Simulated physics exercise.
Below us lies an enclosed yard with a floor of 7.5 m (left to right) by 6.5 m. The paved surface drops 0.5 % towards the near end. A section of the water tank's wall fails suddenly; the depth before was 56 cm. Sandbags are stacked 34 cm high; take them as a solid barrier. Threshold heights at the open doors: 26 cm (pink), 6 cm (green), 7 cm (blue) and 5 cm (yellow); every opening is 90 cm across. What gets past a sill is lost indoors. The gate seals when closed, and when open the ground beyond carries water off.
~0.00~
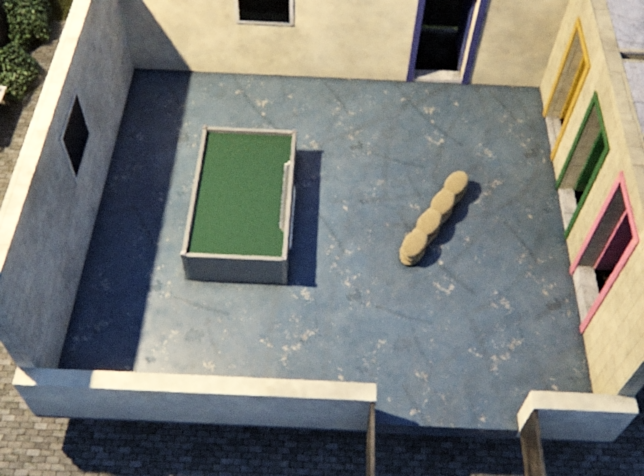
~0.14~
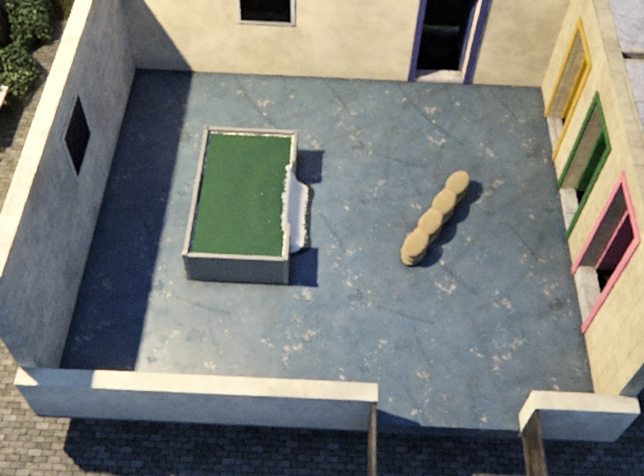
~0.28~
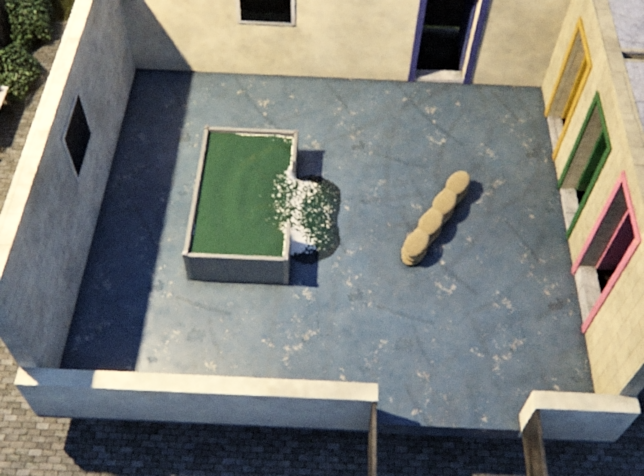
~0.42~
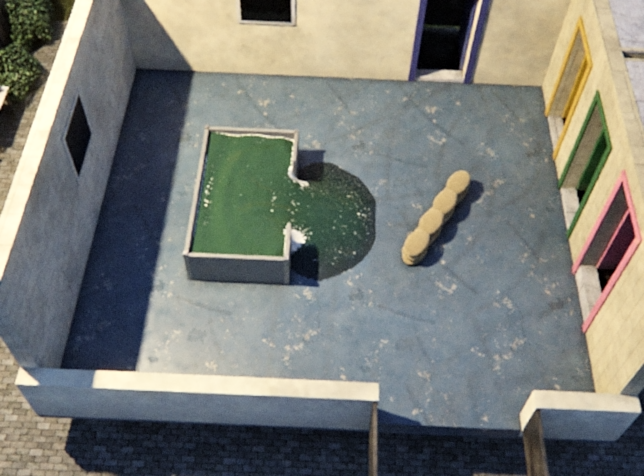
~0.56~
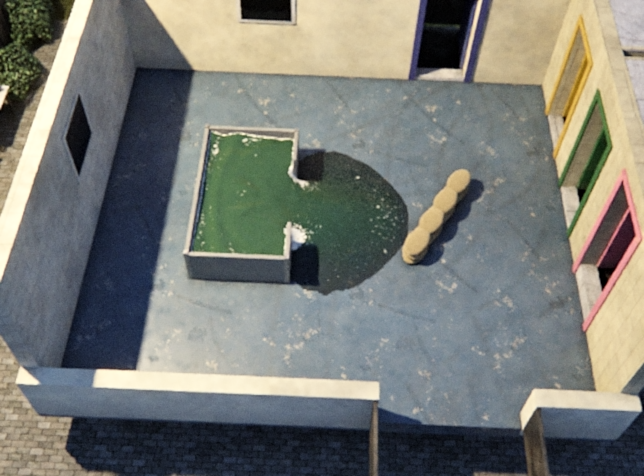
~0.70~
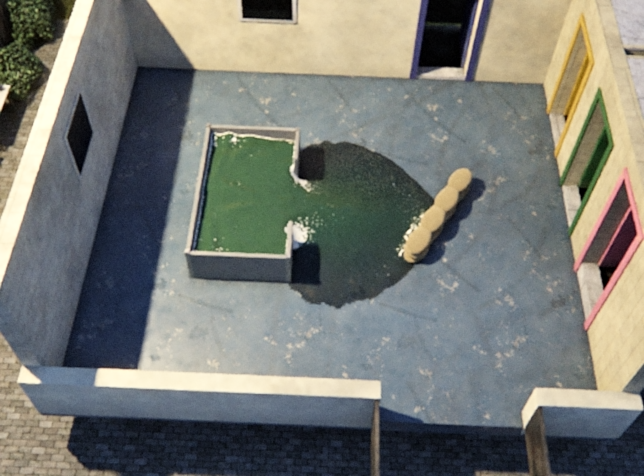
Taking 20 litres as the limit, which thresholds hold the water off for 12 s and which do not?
Door by door: At the pink door it does not reach the limit; at the green door it keeps below the limit; at the blue door it goes over the limit; at the yellow door it goes over the limit.
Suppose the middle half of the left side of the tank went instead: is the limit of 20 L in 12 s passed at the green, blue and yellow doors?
Then: Green below, blue not over, yellow under.
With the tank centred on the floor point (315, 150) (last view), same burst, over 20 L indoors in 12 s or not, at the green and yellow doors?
Then: Green over, yellow past it.
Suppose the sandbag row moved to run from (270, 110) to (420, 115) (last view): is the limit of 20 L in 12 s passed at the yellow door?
Then: Yellow above.
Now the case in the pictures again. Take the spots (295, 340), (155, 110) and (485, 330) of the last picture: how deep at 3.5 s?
In that order: 0, 0 and 2 cm.
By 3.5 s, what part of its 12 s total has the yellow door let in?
About 25 per cent.
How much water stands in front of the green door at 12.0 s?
Roughly 3.5 cm deep.
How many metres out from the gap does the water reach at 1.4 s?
Roughly 3.6 m.
After 1.4 s water covers 15 % of the floor and is deepest (34 cm) near (406, 244); pink door not reached, green door not reached, blue door not reached, yellow door not reached.
After 2.2 s water covers 35 % of the floor and is deepest (26 cm) near (406, 244); pink door not reached, green door not reached, blue door not reached, yellow door 6 cm at the sill, 0 L in.
After 3.5 s water covers 40 % of the floor and is deepest (20 cm) near (500, 87); pink door 3 cm at the sill, 0 L in, green door not reached, blue door 16 cm at the sill, 45 L in, yellow door 11 cm at the sill, 15 L in.
After 7.0 s water covers 60 % of the floor and is deepest (9 cm) near (406, 244); pink door 7 cm at the sill, 0 L in, green door 3 cm at the sill, 0 L in, blue door 8 cm at the sill, 101 L in, yellow door 9 cm at the sill, 51 L in.
After 12.0 s water covers 85 % of the floor and is deepest (6 cm) near (358, 403); pink door 2 cm at the sill, 0 L in, green door 3 cm at the sill, 0 L in, blue door 4 cm at the sill, 103 L in, yellow door 4 cm at the sill, 64 L in.
